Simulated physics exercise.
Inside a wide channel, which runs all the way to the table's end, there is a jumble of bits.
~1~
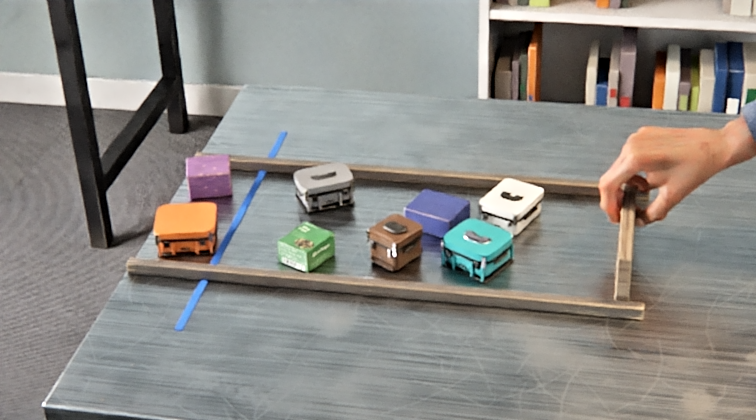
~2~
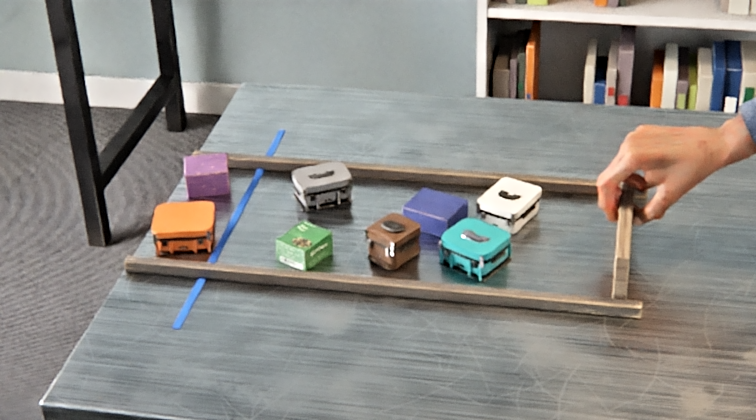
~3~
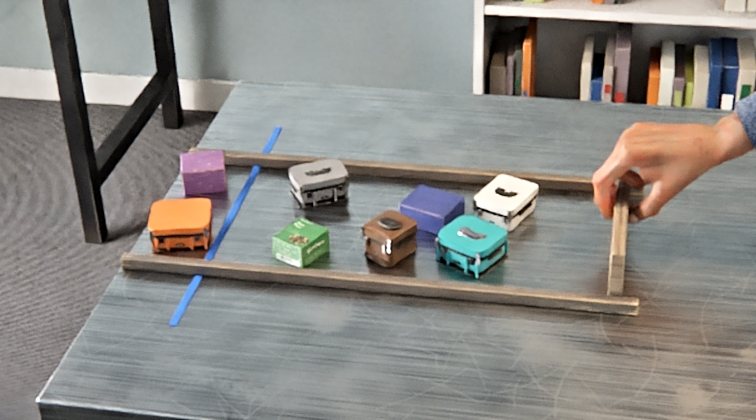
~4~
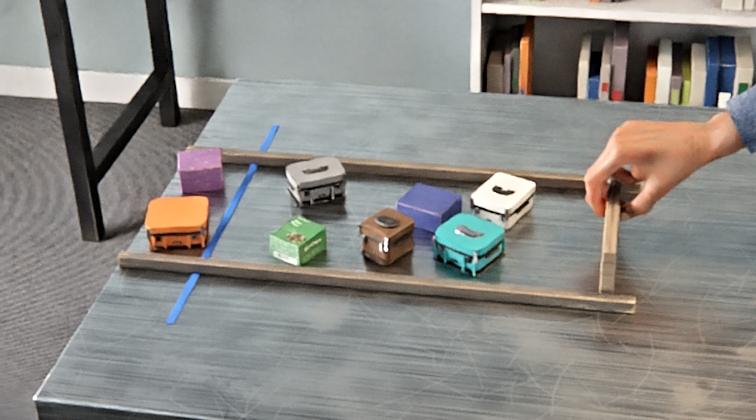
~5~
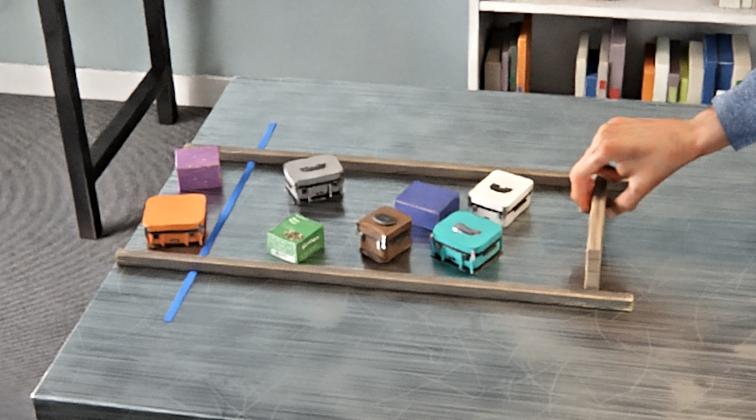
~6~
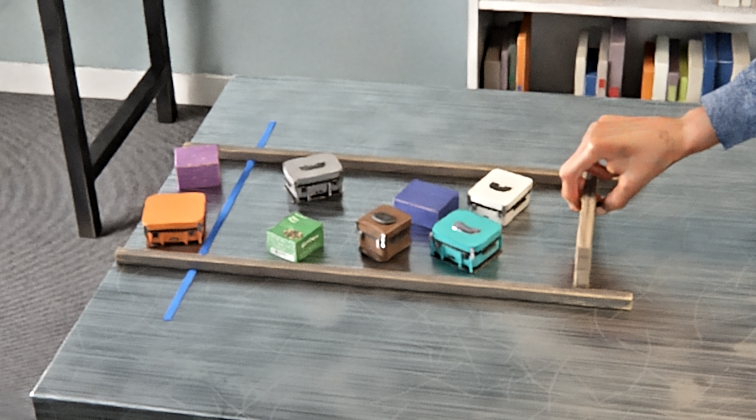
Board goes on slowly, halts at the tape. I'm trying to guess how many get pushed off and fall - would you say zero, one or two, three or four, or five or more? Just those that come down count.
The pieces that drop number three to four.
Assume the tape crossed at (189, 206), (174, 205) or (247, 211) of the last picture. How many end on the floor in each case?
In order: 6, 7 and 3.
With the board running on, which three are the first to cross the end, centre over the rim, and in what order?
Orange case, purple block, green box.
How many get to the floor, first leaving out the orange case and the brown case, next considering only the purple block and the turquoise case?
It would be 1 and 1.
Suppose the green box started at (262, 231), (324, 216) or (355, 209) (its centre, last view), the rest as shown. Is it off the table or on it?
Each try in turn, the green box is gone, then is gone, then is gone.
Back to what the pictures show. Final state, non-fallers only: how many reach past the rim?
The total here is 3.
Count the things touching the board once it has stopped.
The count is 2.
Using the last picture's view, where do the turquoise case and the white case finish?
Result: One about (184, 225), other about (215, 181).
Soon after, none off yet; purple block at rest near (198, 166); orange case at rest near (176, 220); grey case at rest near (313, 178).
After that, none off yet; purple block at rest near (198, 166); orange case at rest near (176, 220); grey case at rest near (309, 175).
And then, none off yet; purple block displaced a little near (178, 166); orange case tilting well over near (109, 242); grey case displaced well along near (227, 164).
In the end, the number that fall off is three or four; gone, green box, orange case and purple block.
